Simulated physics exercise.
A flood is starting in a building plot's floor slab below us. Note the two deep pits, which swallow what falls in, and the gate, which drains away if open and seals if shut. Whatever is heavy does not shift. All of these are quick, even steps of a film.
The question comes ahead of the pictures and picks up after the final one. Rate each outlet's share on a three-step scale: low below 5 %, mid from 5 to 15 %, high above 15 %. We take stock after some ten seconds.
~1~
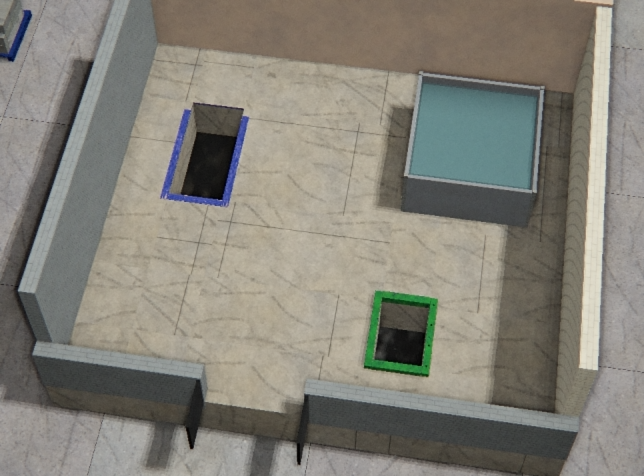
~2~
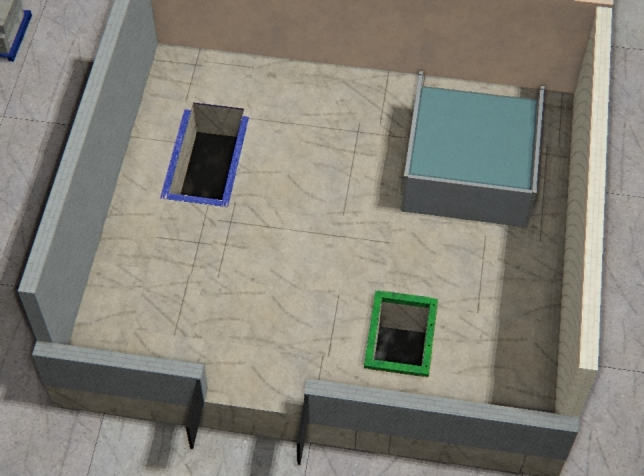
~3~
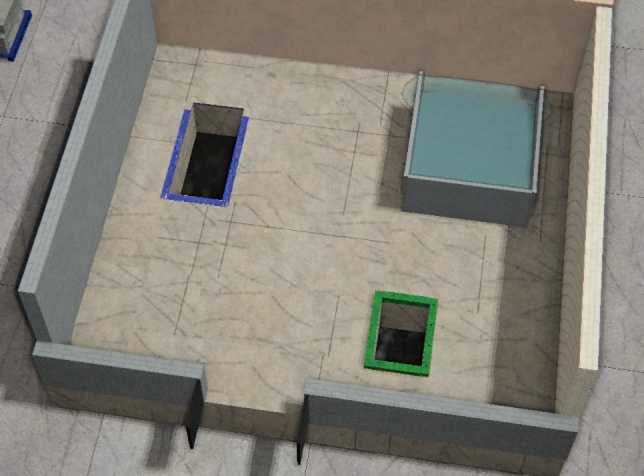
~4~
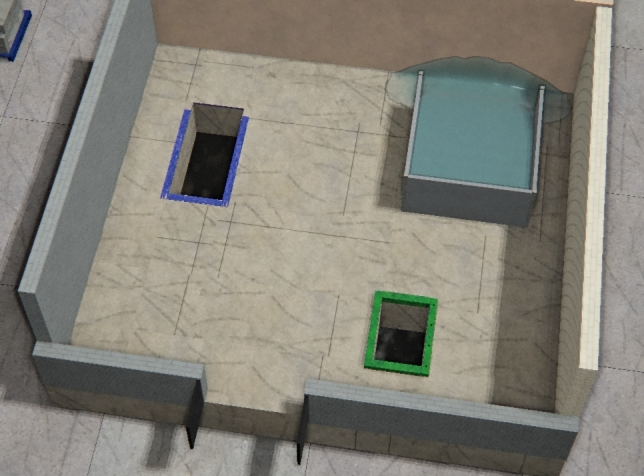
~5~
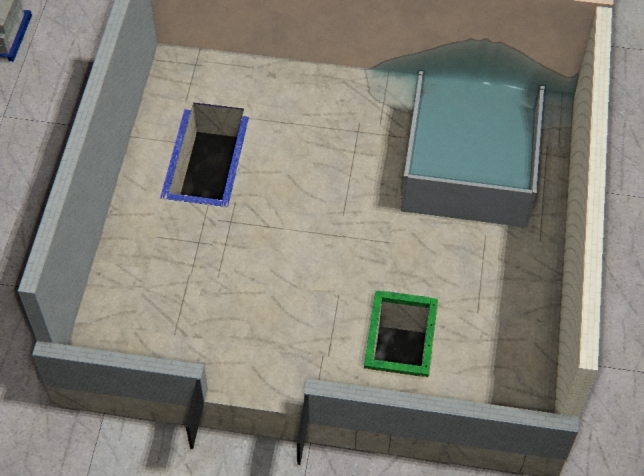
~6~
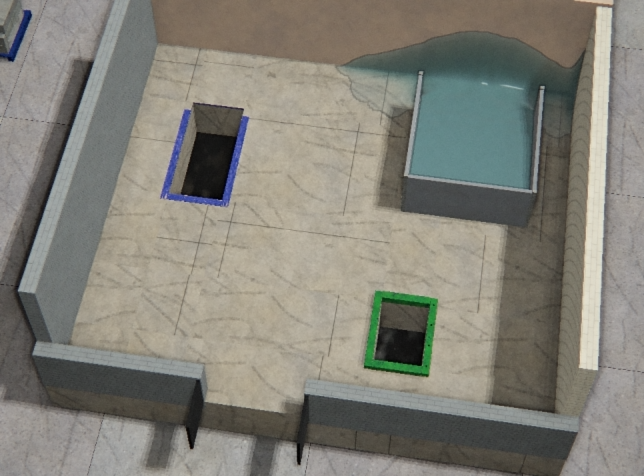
Scale: Gate - low, green pit - low, blue pit - high.
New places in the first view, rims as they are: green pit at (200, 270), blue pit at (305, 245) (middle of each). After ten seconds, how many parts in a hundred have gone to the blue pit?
Share for blue: 12 in a hundred.
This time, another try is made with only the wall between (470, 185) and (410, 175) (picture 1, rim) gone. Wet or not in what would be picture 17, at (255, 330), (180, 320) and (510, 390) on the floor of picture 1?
Soaked, then soaked, then soaked.
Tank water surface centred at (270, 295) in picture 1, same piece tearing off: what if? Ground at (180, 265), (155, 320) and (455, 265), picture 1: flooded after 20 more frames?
Outcome, in sequence: Unwetted, unwetted, unwetted.
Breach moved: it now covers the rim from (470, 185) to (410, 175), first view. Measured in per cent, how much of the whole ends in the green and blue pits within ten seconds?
Approximately, green takes 25 % and blue takes 4 %.
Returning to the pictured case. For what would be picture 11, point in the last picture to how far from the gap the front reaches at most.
Farthest reach: (208, 51).
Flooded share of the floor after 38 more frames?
It comes out near 75 percent.
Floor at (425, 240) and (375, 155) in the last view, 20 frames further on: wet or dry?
Spared, spared.
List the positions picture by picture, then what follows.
The first picture shows the water tank at (475, 134) is whole and still.
In the second picture, water pours out on the water tank's far side and has run to a hidden place.
In the third picture, the front is at (411, 87), out from the gap on the water tank's far side.
In the fourth picture, water pours out on the water tank's far side and has run to (395, 74).
In the fifth picture, water pours out on the water tank's far side and has run to (368, 71).
In the sixth picture, the front is at (341, 68), out from the gap on the water tank's far side.
A moment on, water covers 20 % of the floor; the gate 0 %, the green pit 0 %, the blue pit 0 %.
Next, water covers 35 % of the floor; the gate 0 %, the green pit 0 %, the blue pit 3 %.
Then, water covers 55 % of the floor; the gate 0 %, the green pit 0 %, the blue pit 9 %.
Later, water covers 75 % of the floor; the gate 1 %, the green pit 0 %, the blue pit 18 %.
In the end, water covers 90 % of the floor; the gate 2 %, the green pit 0 %, the blue pit 26 %.
